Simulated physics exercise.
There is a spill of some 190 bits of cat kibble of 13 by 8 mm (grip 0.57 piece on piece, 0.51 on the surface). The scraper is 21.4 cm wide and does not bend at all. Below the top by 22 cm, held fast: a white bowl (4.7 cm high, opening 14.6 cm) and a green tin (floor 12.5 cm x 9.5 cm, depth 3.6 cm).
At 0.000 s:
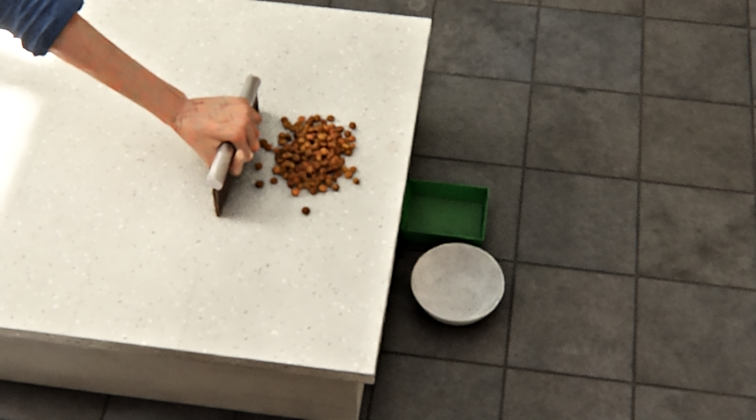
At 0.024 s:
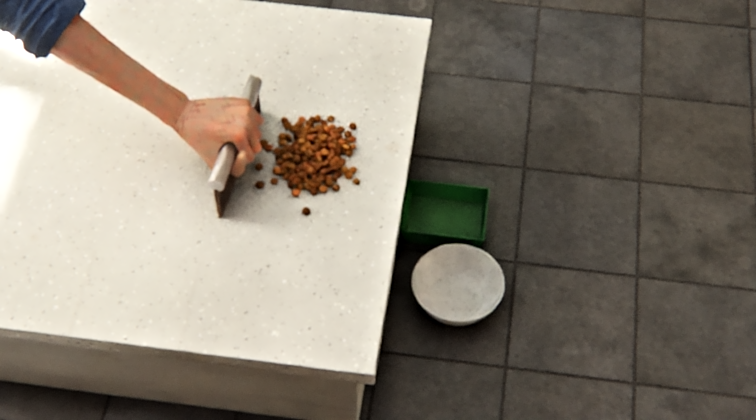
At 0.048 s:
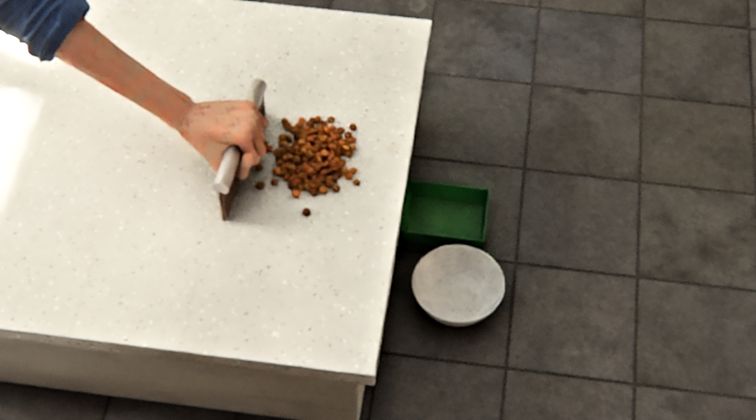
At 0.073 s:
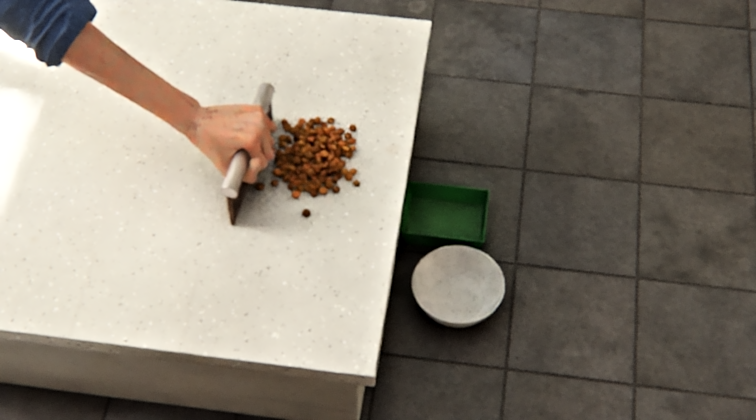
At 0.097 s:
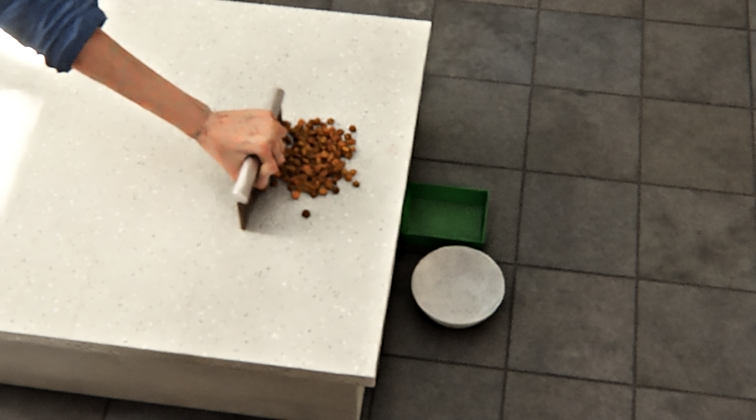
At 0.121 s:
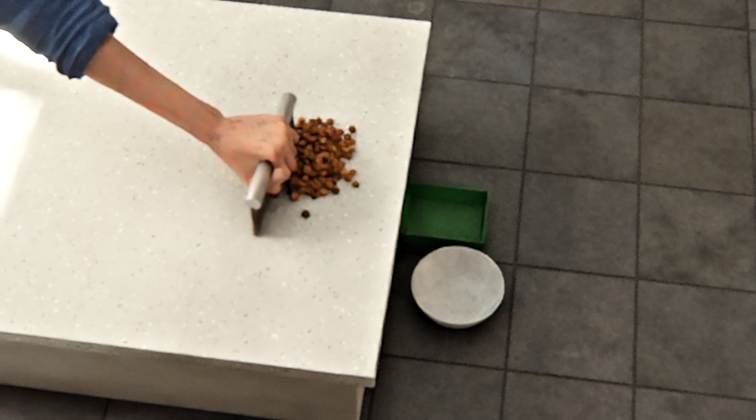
In the video, a hand holding a scraper upright on a pale countertop slides it rightward into a pile of small brown kibble pieces, pushing against its left side, while a green tin and a white bowl stay still below.
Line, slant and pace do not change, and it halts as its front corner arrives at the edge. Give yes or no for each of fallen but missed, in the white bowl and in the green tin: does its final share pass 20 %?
Missed - yes, white bowl - yes, green tin - no.
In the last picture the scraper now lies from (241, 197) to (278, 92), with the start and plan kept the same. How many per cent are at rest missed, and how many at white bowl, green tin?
Final split - missed 15, white bowl 25, green tin 50.
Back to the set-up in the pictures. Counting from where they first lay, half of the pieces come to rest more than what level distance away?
28 cm.
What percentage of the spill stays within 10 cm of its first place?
15 percent or so.
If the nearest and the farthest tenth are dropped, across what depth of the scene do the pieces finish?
That comes to roughly 26 cm.
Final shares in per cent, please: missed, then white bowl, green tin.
Missed: 35 %; white bowl: 40 %; green tin: 10 %.
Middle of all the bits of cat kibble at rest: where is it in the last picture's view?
The middle settles close to (466, 292).
After 0.28 s, scraper 21 cm from its start, spill 20 cm wide; still on top 100 %.
After 0.45 s, scraper 26 cm from its start, spill 25 cm wide; white bowl 5 %, off the edge, not caught 75 %, still on top 20 %.
Then, at 0.59 s, scraper 26 cm from its start, spill 29 cm wide; white bowl 40 %, green tin 5 %, off the edge, not caught 35 %, still on top 20 %.
In the end, at 1.7 s, white bowl 40 %, green tin 10 %, fallen but missed 35 %, still on top 20 %.
